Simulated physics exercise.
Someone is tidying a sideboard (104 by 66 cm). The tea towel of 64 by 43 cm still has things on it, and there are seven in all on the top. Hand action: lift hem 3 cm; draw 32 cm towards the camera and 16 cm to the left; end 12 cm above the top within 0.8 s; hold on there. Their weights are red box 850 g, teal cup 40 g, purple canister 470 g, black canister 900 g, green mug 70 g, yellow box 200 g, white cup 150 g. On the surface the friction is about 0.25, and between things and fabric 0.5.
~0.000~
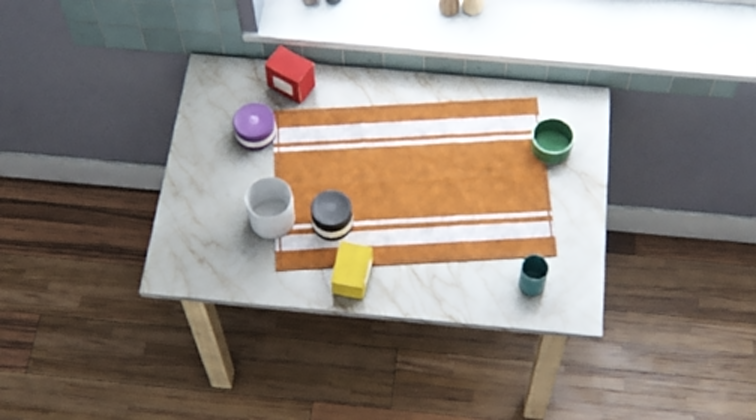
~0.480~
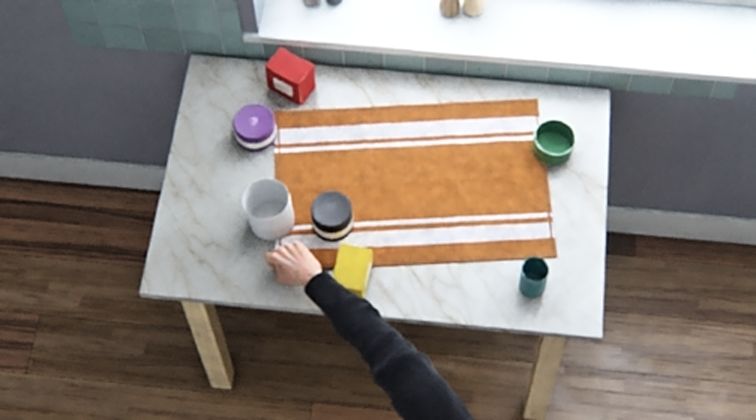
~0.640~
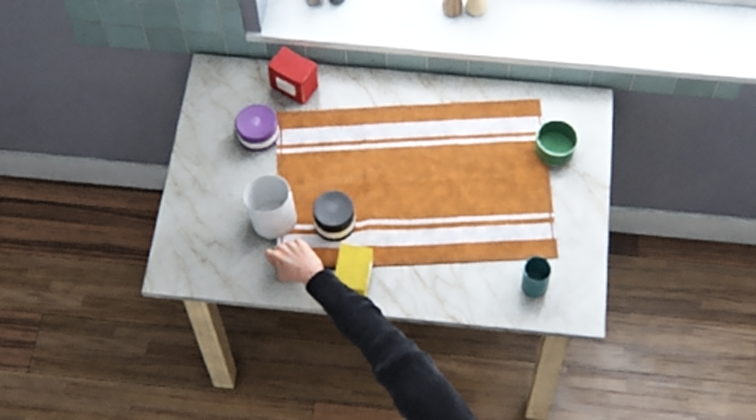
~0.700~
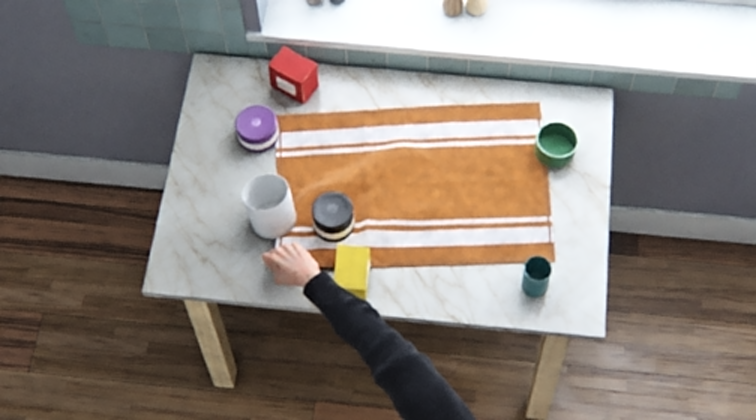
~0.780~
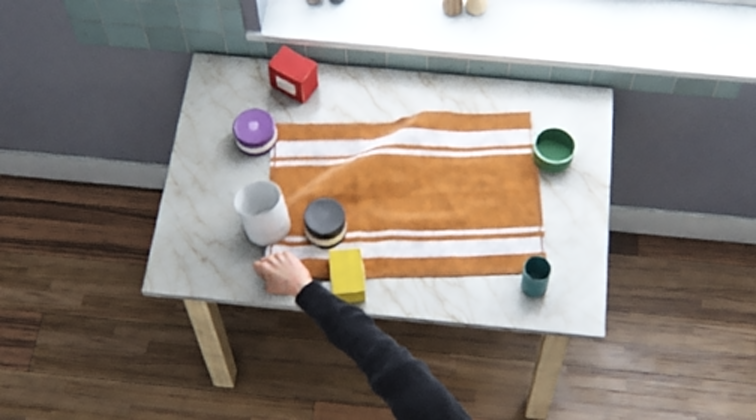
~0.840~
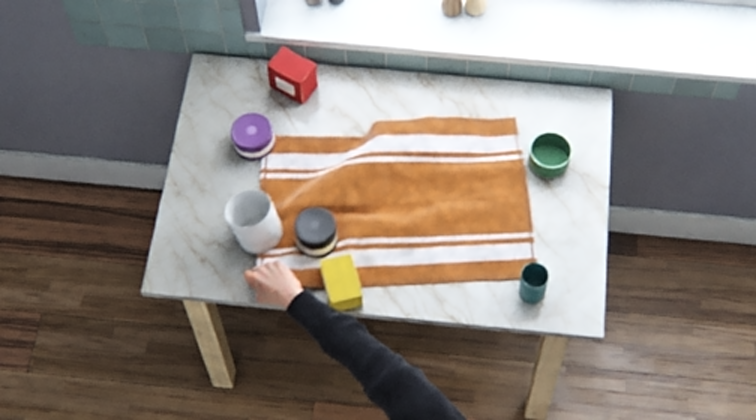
A hand gripping an orange striped tea towel's near-left corner, pulling it slightly towards the camera and left, shifting containers with it.
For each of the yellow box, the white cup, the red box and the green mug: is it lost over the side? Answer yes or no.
Answers: Yellow box - yes; white cup - yes; red box - no; green mug - no.
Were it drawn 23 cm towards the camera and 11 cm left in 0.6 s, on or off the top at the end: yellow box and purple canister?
So the yellow box comes down, and the purple canister does not fall.
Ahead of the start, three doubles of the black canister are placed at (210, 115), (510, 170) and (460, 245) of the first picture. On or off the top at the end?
Going through the three spots as listed: Holds its spot, ends up off the top and ends up off the top.
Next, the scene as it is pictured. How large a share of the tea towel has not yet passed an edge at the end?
Some 0 per cent of it.
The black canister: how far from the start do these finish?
Result: Black canister off the top.
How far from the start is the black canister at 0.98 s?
Estimate: Black canister displaced by close to 15 cm.
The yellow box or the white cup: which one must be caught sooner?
The yellow one leads the way.
At 1.0 s, 95 % of the tea towel is still over the top; white cup 14 cm off its start, yellow box 12 cm off its start, green mug 4 cm off its start.
At 1.1 s, 75 % of the tea towel is still over the top; white cup 25 cm off its start, yellow box on its side, 23 cm off its start, green mug 4 cm off its start.
At 1.3 s, 25 % of the tea towel is still over the top; yellow box over the edge, white cup 38 cm off its start at (164, 331), green mug 4 cm off its start at (549, 151).
At 1.4 s, 0 % of the tea towel is still over the top; yellow box over the edge, white cup over the edge, green mug 4 cm off its start.
At 3.0 s, 0 % of the tea towel is still over the top; white cup over the edge, yellow box over the edge, green mug 4 cm off its start at (550, 151), red box 0 cm off its start at (291, 65).
